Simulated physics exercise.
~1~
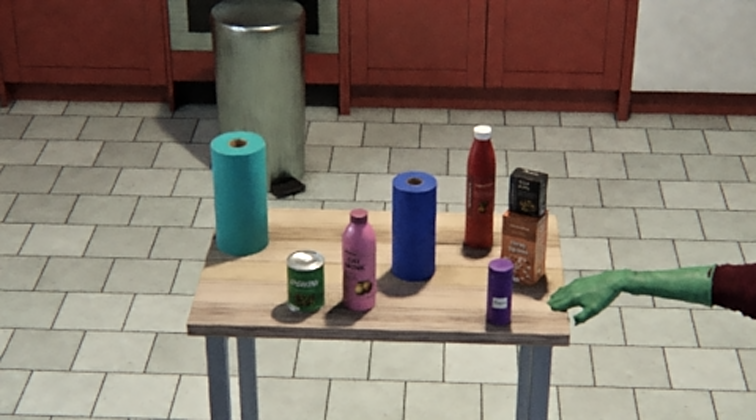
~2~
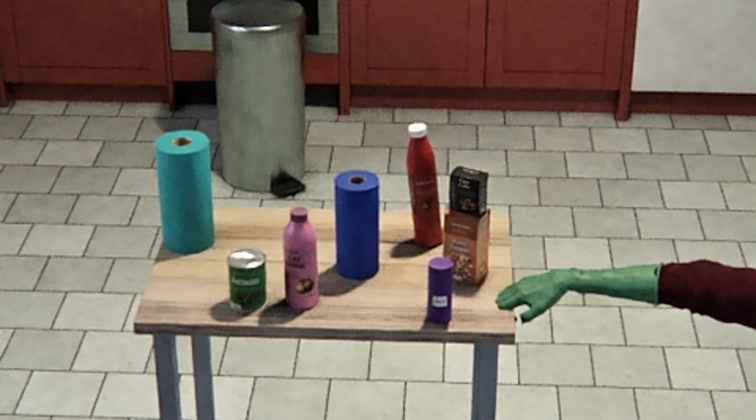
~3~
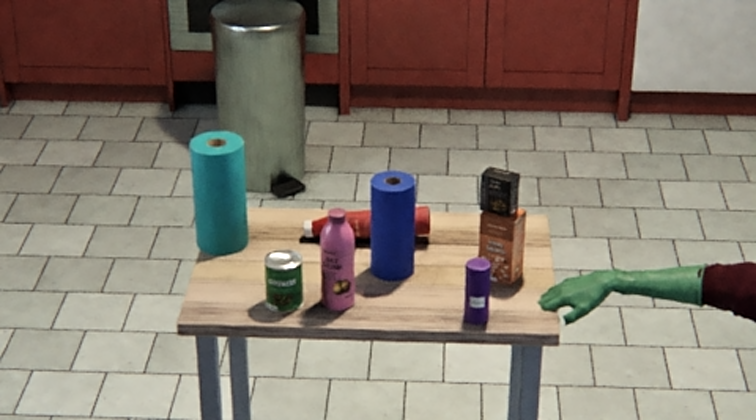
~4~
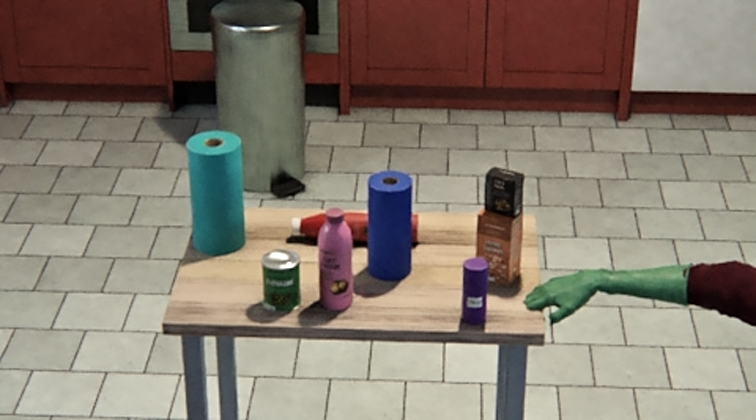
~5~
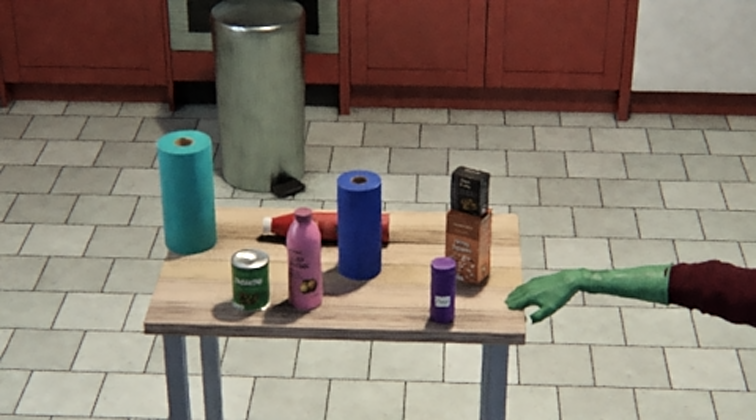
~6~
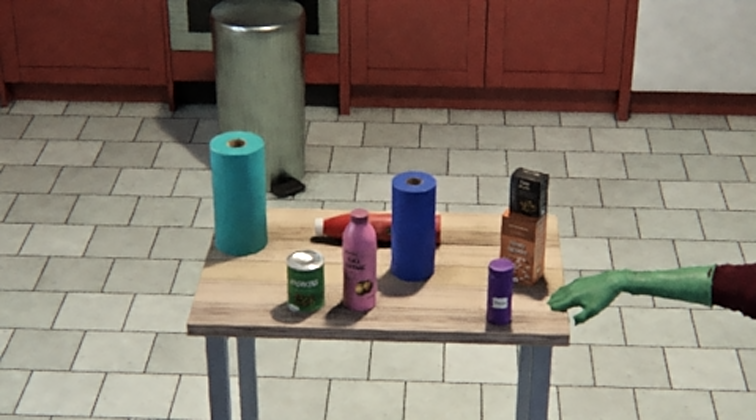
To begin with, a green hand rests at the right edge of a wooden table holding two paper rolls, a green tin, a pink bottle, a purple shaker, a tall red bottle and a black packet stacked on an orange carton. The table shifts left, and the red bottle tilts but stays up. As the table moves back to the right, the red bottle topples onto its side behind the blue roll. The table slides left again, then returns right. Finally, the red bottle lies on the tabletop while everything else still stands.
